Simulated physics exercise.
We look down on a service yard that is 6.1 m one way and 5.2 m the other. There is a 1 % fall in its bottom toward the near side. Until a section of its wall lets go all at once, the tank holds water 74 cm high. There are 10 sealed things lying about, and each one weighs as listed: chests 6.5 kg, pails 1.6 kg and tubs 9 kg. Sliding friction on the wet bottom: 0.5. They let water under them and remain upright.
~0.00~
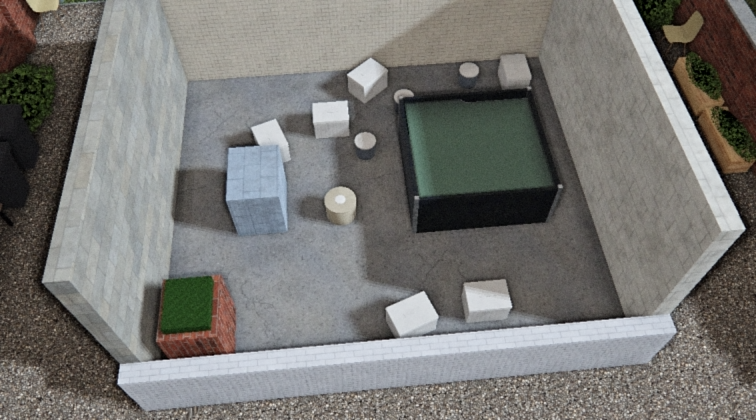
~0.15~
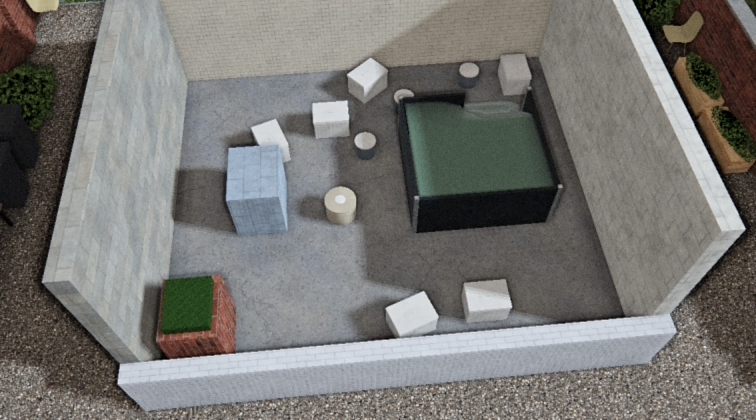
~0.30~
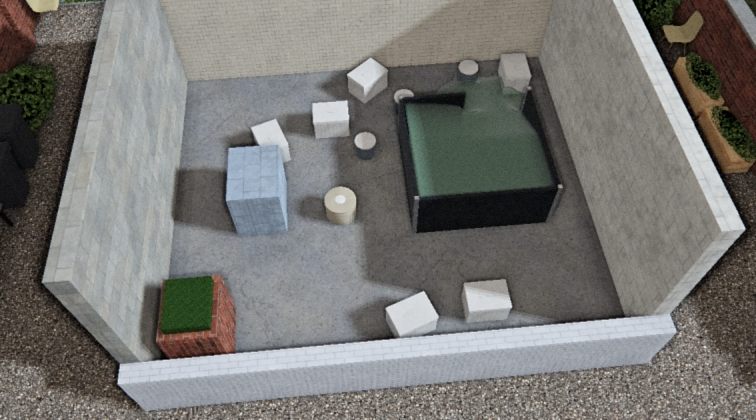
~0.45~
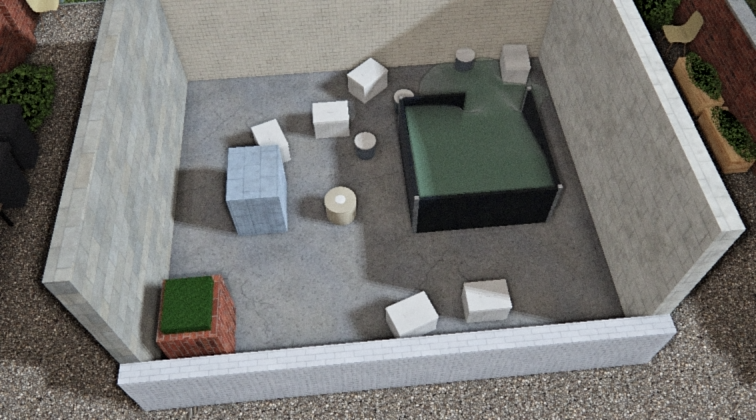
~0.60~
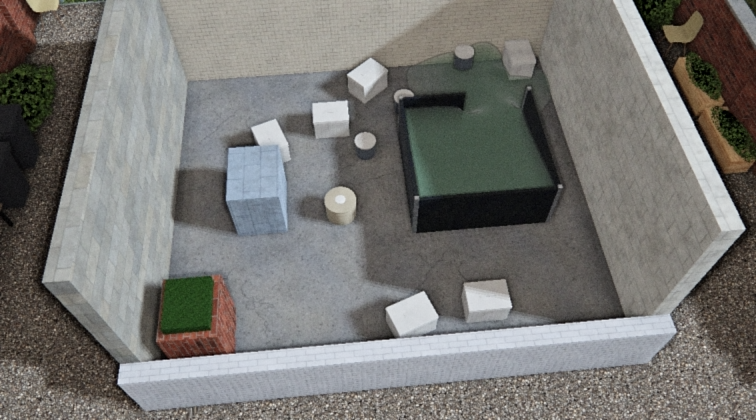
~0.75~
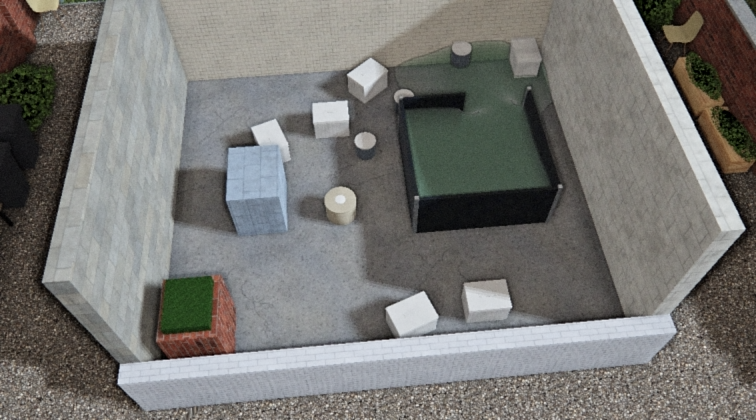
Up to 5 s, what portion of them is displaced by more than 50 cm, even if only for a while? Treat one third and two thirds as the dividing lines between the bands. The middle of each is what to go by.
The share ends up at two thirds or past it.
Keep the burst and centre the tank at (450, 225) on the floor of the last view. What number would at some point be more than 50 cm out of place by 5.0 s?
The count would be 6.
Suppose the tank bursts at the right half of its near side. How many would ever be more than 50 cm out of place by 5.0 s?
That gives 3 of them.
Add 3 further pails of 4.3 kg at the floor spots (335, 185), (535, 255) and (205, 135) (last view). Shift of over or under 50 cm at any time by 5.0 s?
Respectively: Doesn't reach it; doesn't reach it; tops it.
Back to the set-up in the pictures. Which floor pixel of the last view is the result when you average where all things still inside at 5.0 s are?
Centre of the remaining things: Roughly (344, 246).
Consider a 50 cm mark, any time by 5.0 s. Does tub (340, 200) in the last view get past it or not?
Short answer, undershooting.
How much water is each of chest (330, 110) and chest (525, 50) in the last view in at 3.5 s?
Depth approx. 5 cm / 19 cm.
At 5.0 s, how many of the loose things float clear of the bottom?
Count: 5.
After 1.1 s 1 of 10 are over 50 cm from their spots; 2 afloat.
After 2.2 s 2 of 10 are over 50 cm from their spots; 3 afloat.
After 3.5 s 7 of 10 are over 50 cm from their spots; 6 afloat.
After 5.0 s 8 of 10 are over 50 cm from their spots, and 8 have been at some point; 5 afloat.
